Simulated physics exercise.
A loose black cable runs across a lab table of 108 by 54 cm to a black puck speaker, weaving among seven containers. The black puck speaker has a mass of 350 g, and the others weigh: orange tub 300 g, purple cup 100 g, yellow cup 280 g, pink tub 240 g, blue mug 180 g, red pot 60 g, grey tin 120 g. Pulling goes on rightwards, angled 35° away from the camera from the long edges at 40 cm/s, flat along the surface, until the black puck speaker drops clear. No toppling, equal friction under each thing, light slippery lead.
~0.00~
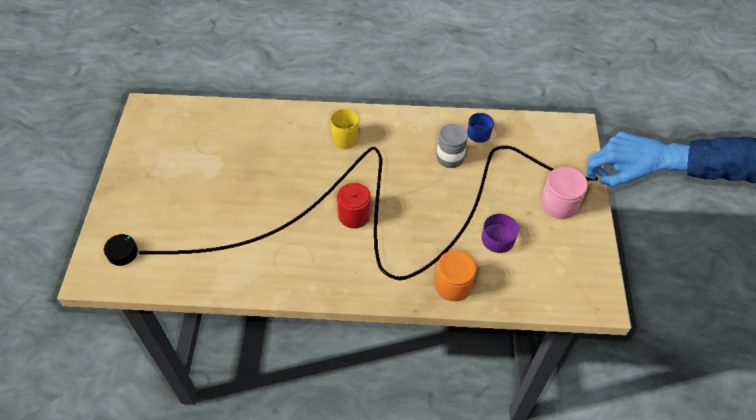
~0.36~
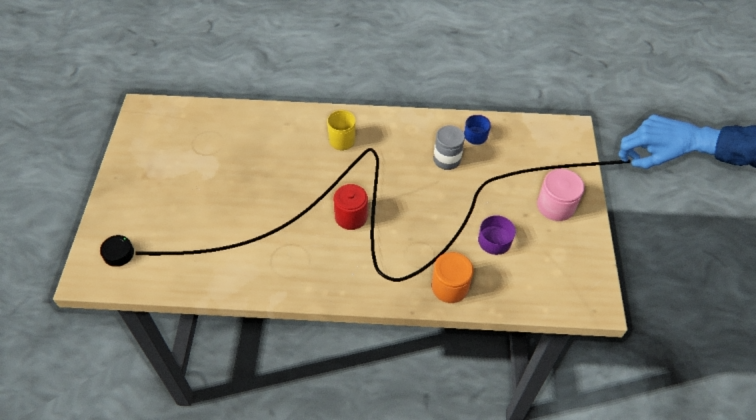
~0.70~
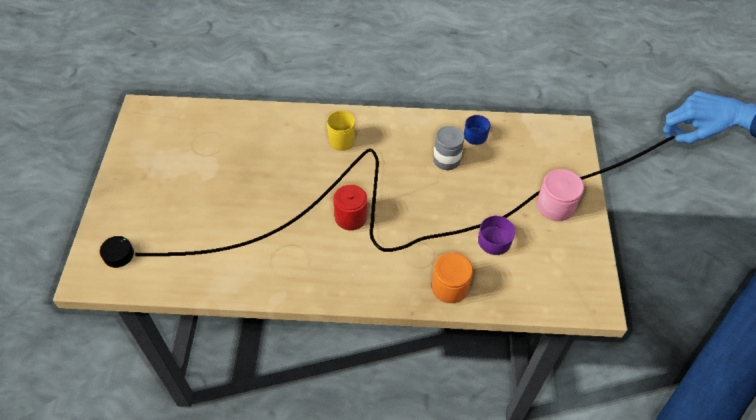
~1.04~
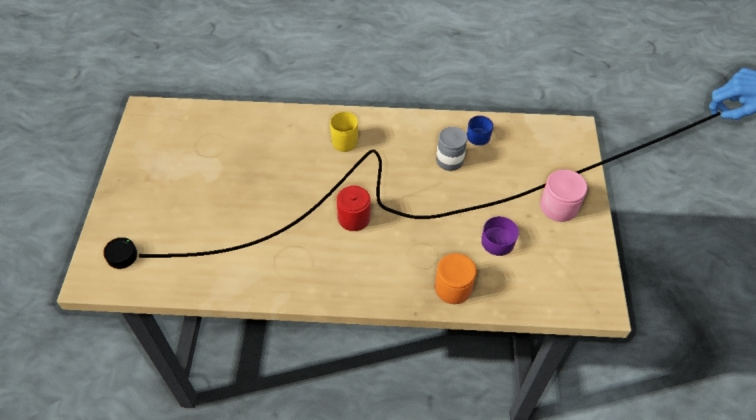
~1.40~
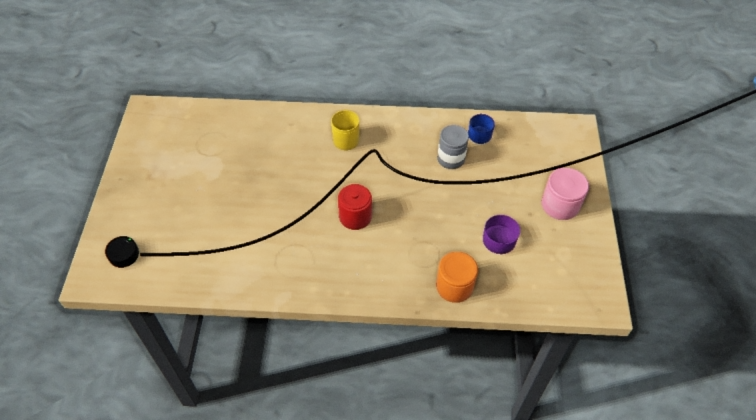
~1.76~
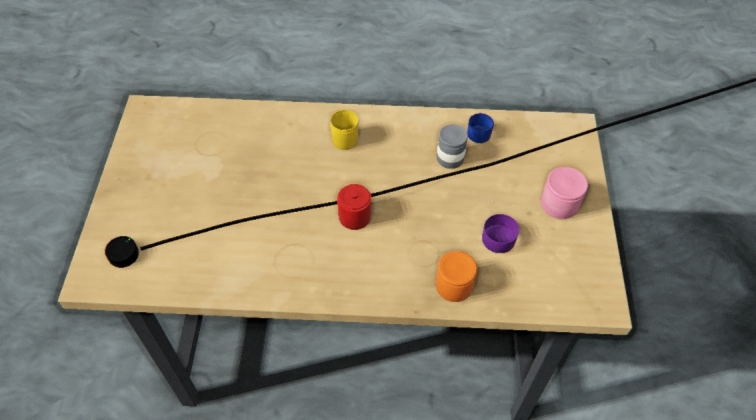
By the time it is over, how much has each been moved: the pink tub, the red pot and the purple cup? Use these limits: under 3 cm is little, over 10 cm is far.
Pink tub moved little, red pot moved little, purple cup moved little.
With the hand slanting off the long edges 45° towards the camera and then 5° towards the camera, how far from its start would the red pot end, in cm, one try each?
First try roughly 14 cm, second try roughly 8 cm.
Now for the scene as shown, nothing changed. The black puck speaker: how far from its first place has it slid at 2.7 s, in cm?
I reckon some 38 cm.
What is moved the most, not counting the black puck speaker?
Looks like the grey tin.
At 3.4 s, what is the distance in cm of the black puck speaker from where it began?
By then it sits about 66 cm from its starting spot.
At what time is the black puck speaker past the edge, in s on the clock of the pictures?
At roughly 4.4 s on the clock.
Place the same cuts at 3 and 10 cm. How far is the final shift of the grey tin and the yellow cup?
The grey tin moves a moderate way, the yellow cup barely shifts.
At 2.7 s, the black puck speaker has slid 37 cm. Moved, nothing else.
At 3.4 s, the black puck speaker has slid 66 cm. Moved, nothing else.
At 4.2 s, the black puck speaker has slid 96 cm. Moved, grey tin 5 cm.
At 4.8 s, the black puck speaker is off the top. Moved, grey tin 5 cm, red pot 1 cm at (358, 196), purple cup 0 cm at (502, 228), pink tub 0 cm at (568, 182).
